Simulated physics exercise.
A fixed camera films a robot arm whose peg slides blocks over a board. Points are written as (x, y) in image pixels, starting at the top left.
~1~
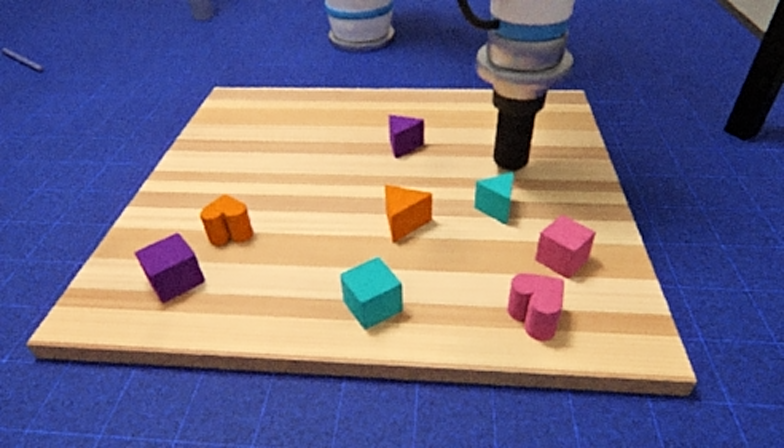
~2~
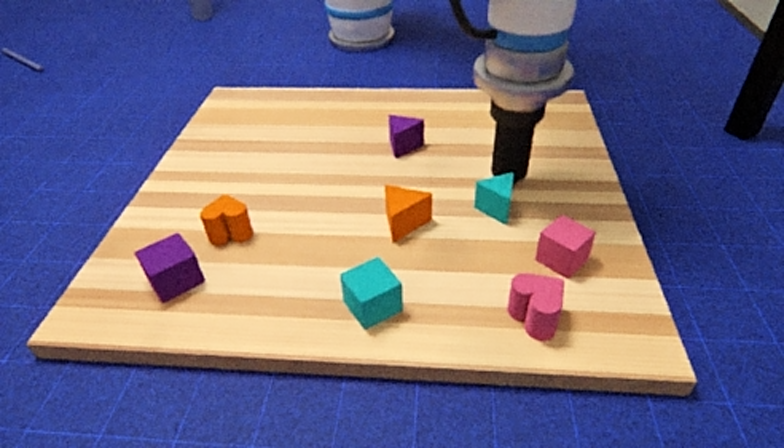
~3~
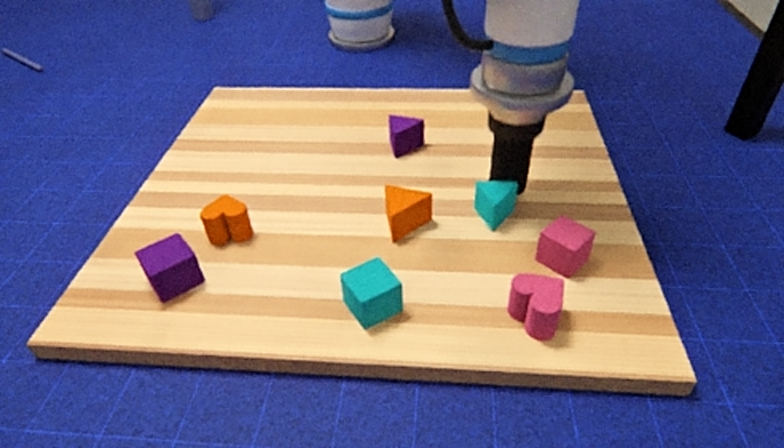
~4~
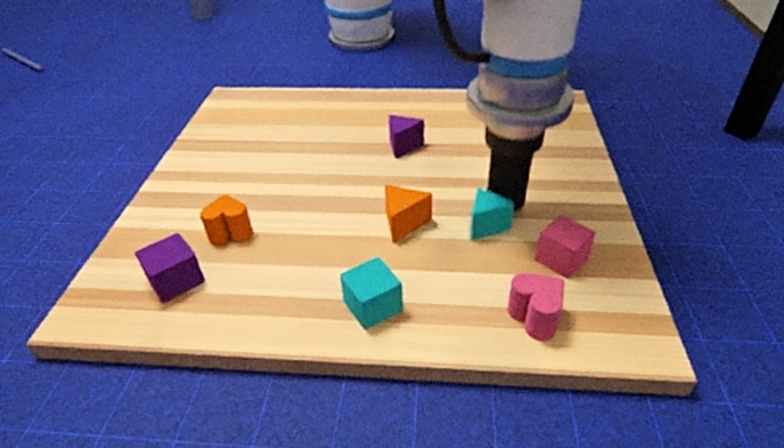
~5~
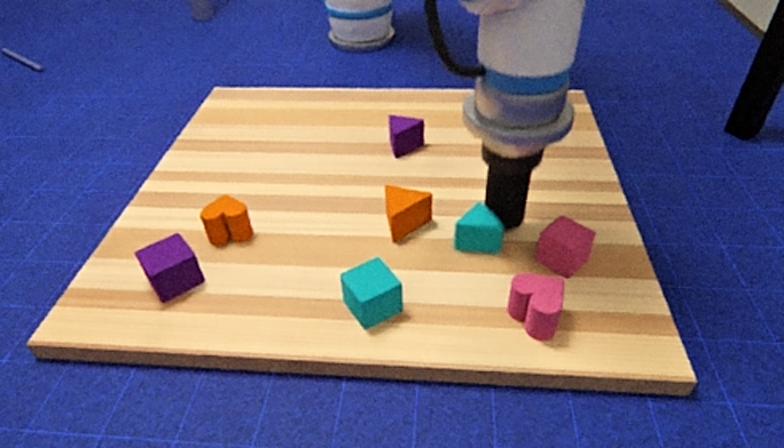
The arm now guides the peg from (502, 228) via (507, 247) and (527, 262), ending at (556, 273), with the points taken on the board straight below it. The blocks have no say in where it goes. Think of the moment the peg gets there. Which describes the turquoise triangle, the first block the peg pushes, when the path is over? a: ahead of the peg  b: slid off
b (slid off)
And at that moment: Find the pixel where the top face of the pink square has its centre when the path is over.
I'd guess (601, 234).
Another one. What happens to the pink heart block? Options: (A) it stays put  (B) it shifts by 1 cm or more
Letter A.
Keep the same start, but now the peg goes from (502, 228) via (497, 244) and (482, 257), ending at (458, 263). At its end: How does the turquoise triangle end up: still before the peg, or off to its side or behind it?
In front, I predict.
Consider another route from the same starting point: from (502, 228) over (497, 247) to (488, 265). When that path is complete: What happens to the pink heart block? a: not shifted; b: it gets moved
That would be a.
What follows on the original path. Halfway along, peg at (517, 247); turquoise triangle at (475, 222), turned 15° clockwise.
At the end, peg at (558, 263); turquoise triangle at (475, 222), turned 15° clockwise; pink heart block unmoved; pink square at (601, 234), turned 55° anticlockwise.
